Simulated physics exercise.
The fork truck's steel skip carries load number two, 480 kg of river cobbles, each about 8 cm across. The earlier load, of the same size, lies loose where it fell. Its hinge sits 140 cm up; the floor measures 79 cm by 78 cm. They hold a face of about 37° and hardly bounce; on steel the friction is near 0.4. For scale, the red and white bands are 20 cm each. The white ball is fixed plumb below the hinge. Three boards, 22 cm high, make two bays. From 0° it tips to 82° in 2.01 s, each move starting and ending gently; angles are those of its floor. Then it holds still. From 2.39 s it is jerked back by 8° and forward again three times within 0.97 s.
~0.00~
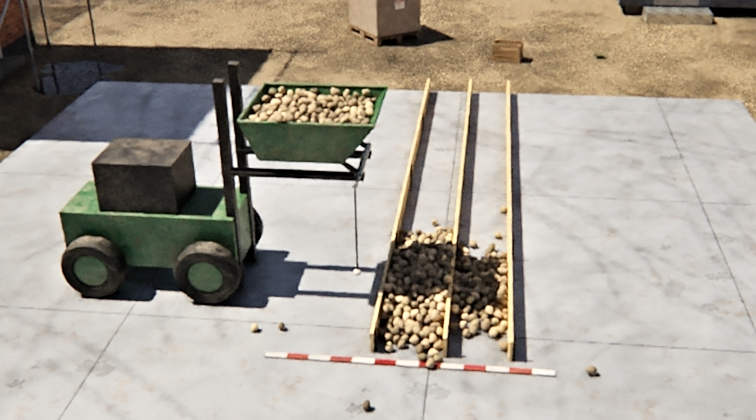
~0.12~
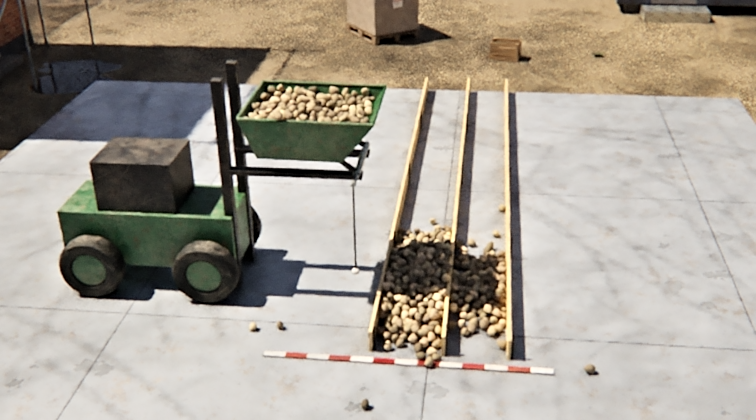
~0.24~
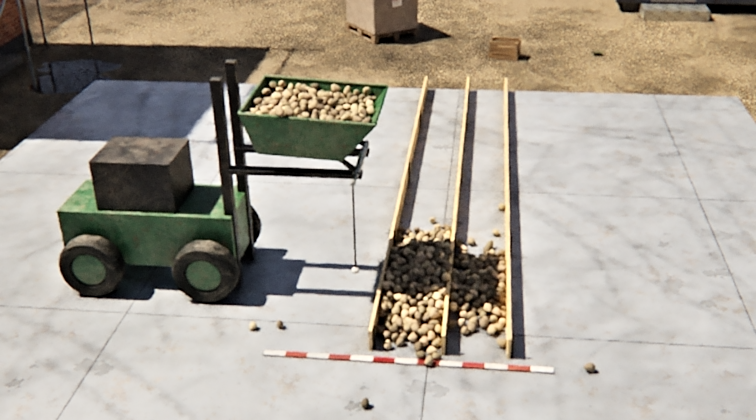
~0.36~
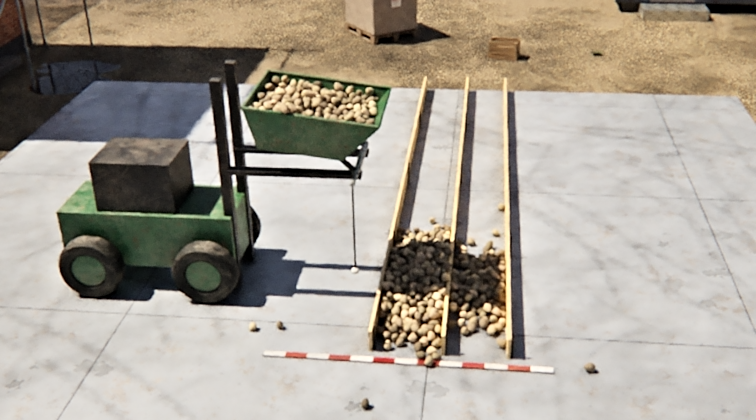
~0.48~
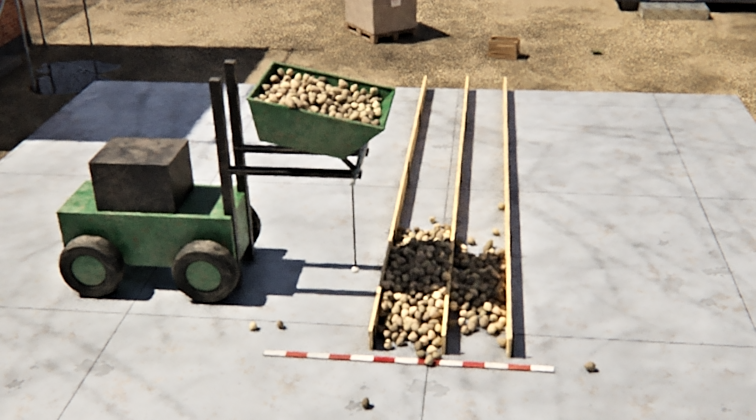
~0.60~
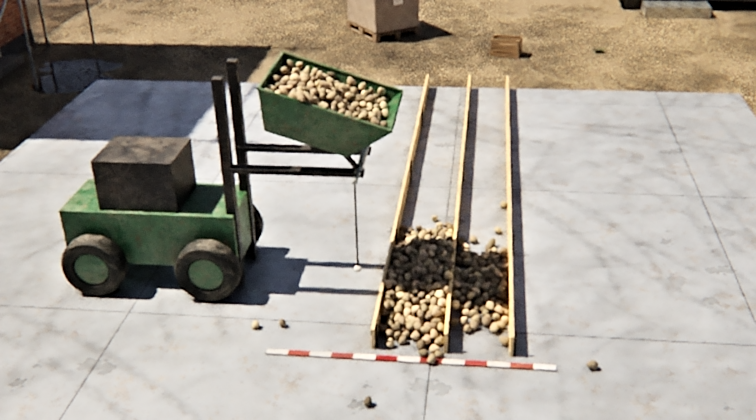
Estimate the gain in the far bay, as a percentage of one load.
About 73 per cent.
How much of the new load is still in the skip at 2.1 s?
It holds some 25 per cent.
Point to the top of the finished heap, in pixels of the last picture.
Around (477, 256).
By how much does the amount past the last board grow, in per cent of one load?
About 25 per cent.
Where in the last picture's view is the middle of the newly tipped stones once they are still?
Their middle is at about (488, 275).
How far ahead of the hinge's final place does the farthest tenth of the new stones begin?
Roughly 200 cm ahead of it.
After 1.5 s the floor is at 69°; in per cent of one load, 95 in the skip, 82 in the near bay, 23 in the far bay; the foremost stones are at (514, 291).
After 2.1 s the floor is at 82°; in per cent of one load, 26 in the skip, 88 in the near bay, 81 in the far bay, 6 past the last board; the foremost stones are at (547, 296).
After 3.8 s the floor is at 82°; in per cent of one load, 0 in the skip, 79 in the near bay, 95 in the far bay, 27 past the last board; the foremost stones are at (711, 280).
After 6.4 s the floor is at 82°; in per cent of one load, 0 in the skip, 79 in the near bay, 95 in the far bay, 27 past the last board; the foremost stones are at (711, 280). Net gain in the far bay, 73.
